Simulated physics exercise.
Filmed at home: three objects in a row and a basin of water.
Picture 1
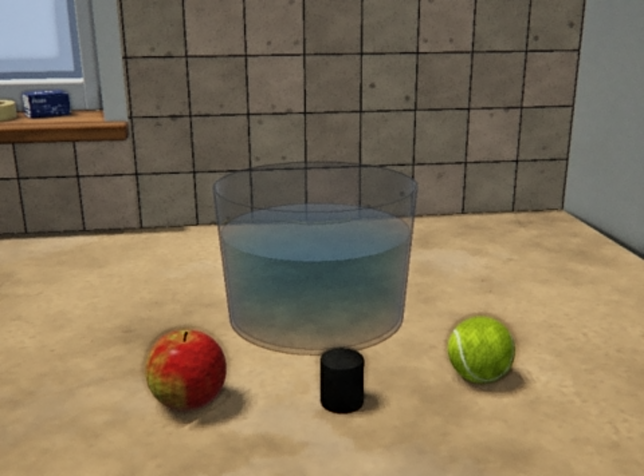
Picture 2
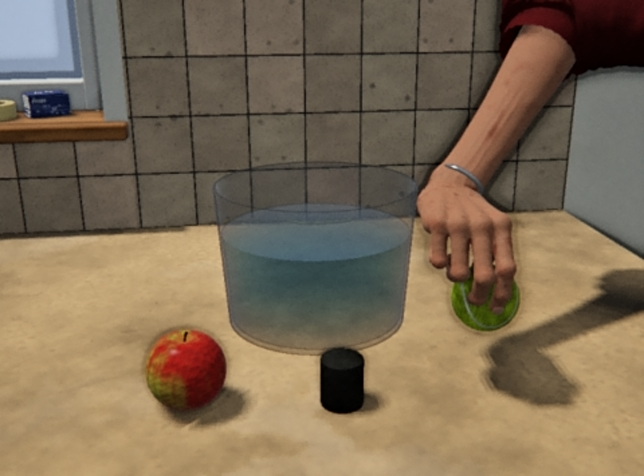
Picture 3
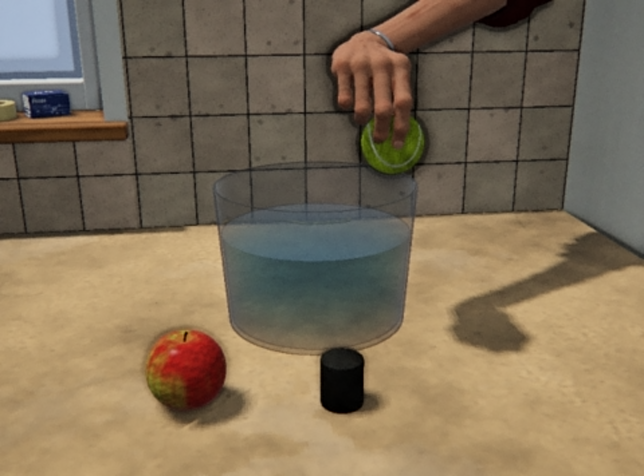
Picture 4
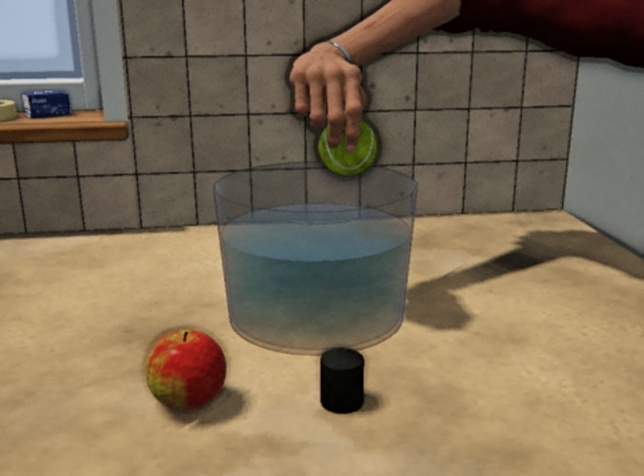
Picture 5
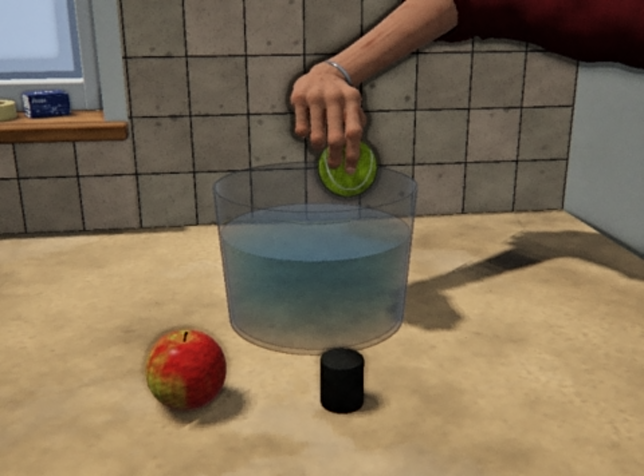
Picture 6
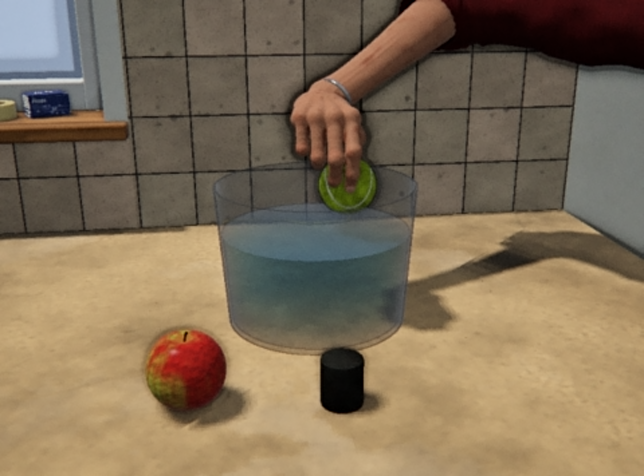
A round, clear basin of bluish water stands on a tan countertop before a grey tiled wall, seen from slightly above by a still camera. In front are a red apple at left, a small black cylinder in the middle and a yellow-green tennis ball at right. A hand reaches in from the upper right, grasps the ball, lifts it leftward over the basin and lowers it close above the water.
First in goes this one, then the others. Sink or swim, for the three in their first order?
Afloat; under; afloat.
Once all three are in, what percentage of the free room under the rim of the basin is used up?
14 per cent.
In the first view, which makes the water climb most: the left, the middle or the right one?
Result: The leftmost of the three.
Next, the tennis ball rides on the surface.
After that, the iron weight sinks.
Finally, the apple rides on the surface; afloat, apple and tennis ball.
